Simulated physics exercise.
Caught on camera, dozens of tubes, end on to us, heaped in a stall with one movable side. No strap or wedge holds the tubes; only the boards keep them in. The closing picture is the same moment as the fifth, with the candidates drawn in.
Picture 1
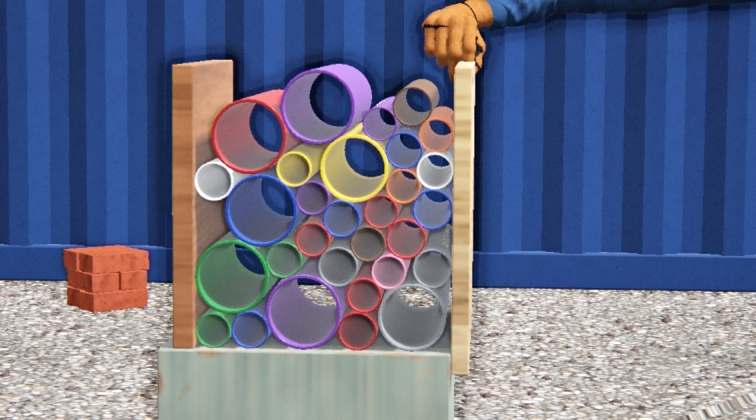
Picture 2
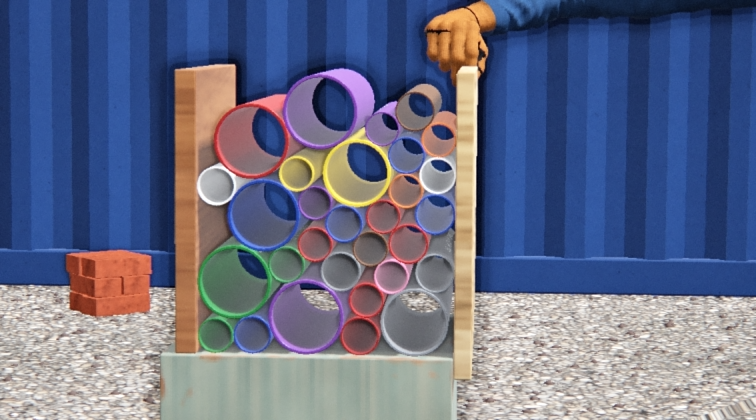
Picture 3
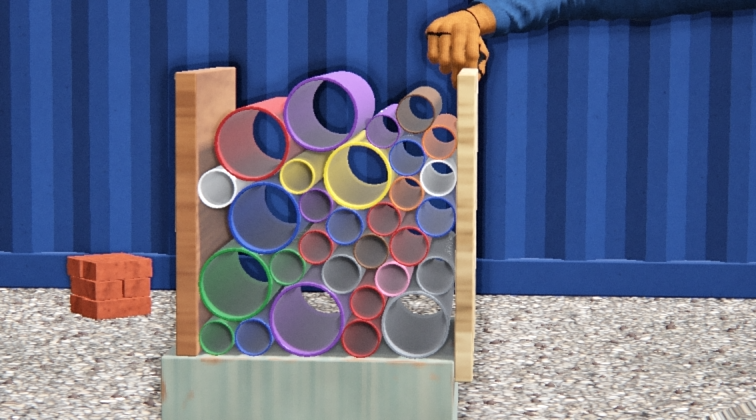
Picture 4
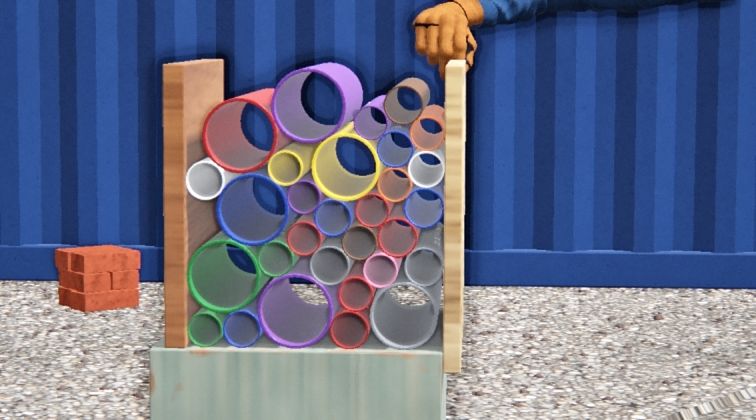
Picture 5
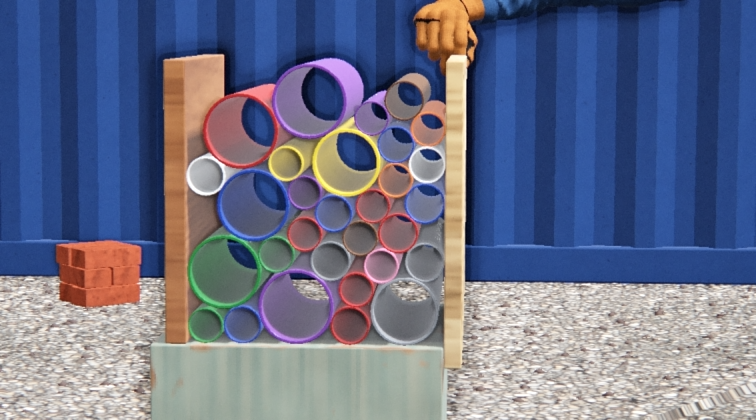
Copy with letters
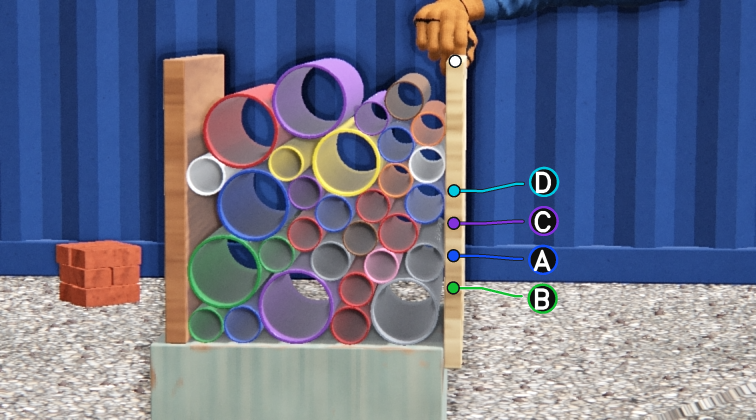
A gloved hand rests on the right board beside stacked colourful tubes as the view shifts slightly.
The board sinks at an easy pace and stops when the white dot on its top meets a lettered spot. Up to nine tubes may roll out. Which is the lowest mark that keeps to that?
It can be let down to A.
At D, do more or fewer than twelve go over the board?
It loses fewer than twelve.
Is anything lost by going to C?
Yes, at C.
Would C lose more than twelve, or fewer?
It loses fewer than twelve.
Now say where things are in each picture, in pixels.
A red tube (249, 137); side board (464, 205), in the first picture.
A red tube (366, 300), in the second picture.
A red tube (409, 247); a blue tube (265, 218), in the third picture.
A white tube (426, 169); a red tube (240, 136), in the fourth picture.
Side board (456, 199); a red tube (356, 290), in the fifth picture.
On the marked copy, A at (454, 256); B at (453, 288); C at (454, 223); D at (454, 191); the white dot at (455, 61).
Following A. Soon after the start, top of the board (446, 143).
Later, top of the board (445, 235).
In the end, top of the board (445, 255), seven out over the board.
As for the rest, B more than nine out over the board; C about five out over the board; D about five out over the board.
